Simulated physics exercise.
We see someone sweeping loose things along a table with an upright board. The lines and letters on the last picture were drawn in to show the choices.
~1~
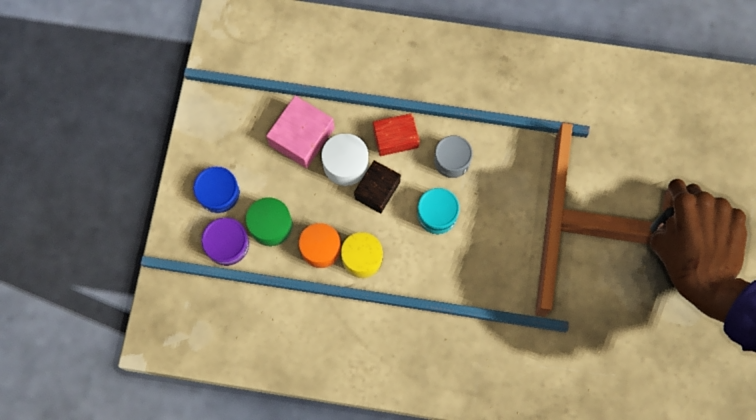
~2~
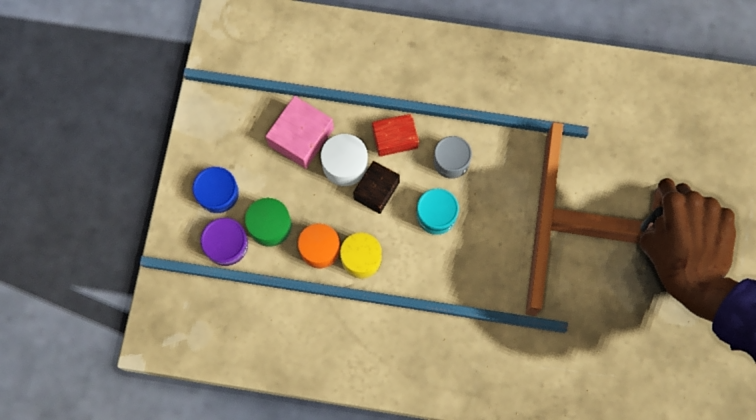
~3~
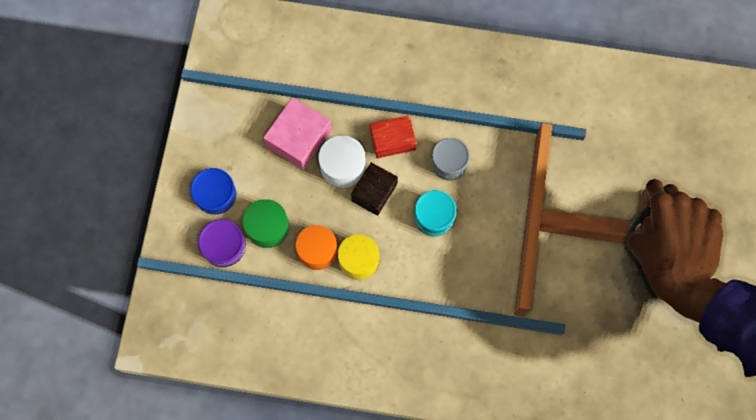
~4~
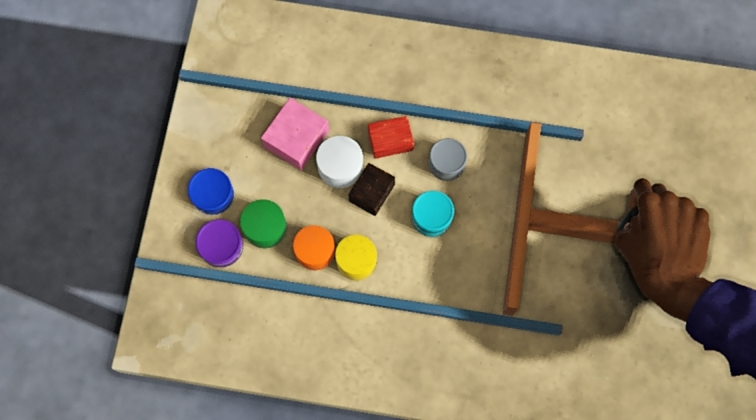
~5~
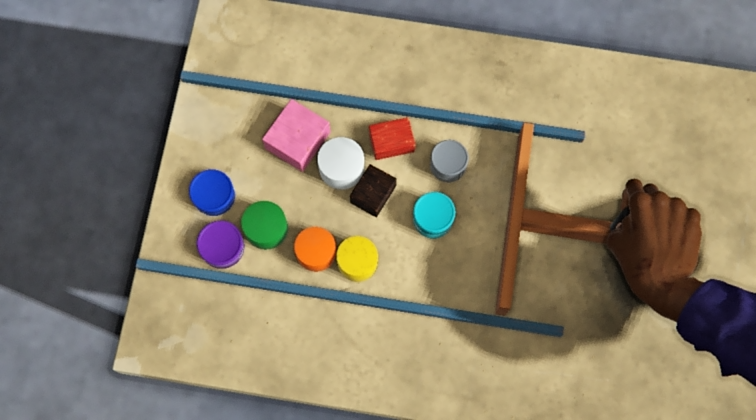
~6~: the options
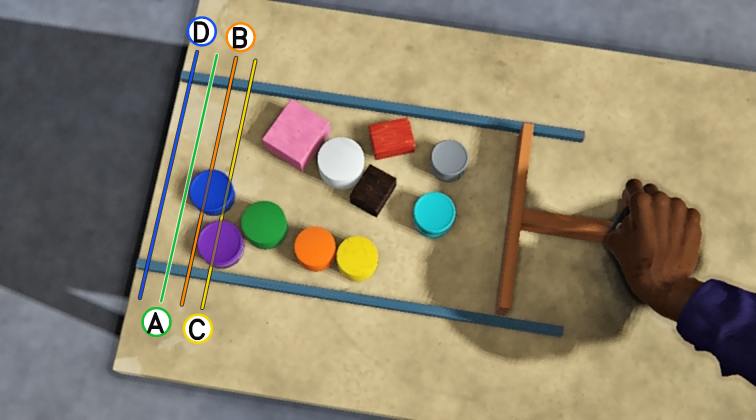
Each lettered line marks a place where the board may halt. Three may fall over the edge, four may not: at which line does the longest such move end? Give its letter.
The farthest such stop is C.
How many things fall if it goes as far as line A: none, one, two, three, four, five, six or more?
In all, six or more.
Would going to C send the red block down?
By then, no.
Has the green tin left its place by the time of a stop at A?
Yes.
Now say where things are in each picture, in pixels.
In the first picture, blue jar (217, 190); purple jar (226, 243); grey tub (453, 157).
In the second picture, board (548, 213); black block (377, 187).
In the third picture, board (536, 214); red block (393, 138).
In the fourth picture, board (525, 213); yellow pot (357, 258).
In the fifth picture, board (517, 213); pink block (297, 135); orange tin (315, 249); blue jar (213, 193).
On the marked copy, A at (190, 174); B at (210, 177); C at (230, 180); D at (169, 171).
With C. Early on, board (413, 197); red block (379, 130); grey tub (395, 158).
Further on, board (309, 181); blue jar (199, 183); purple jar (199, 246).
At the end, board (229, 168); purple jar over the edge; blue jar over the edge; two fallen.
As for the rest, A drops six; B drops six; D drops eleven.
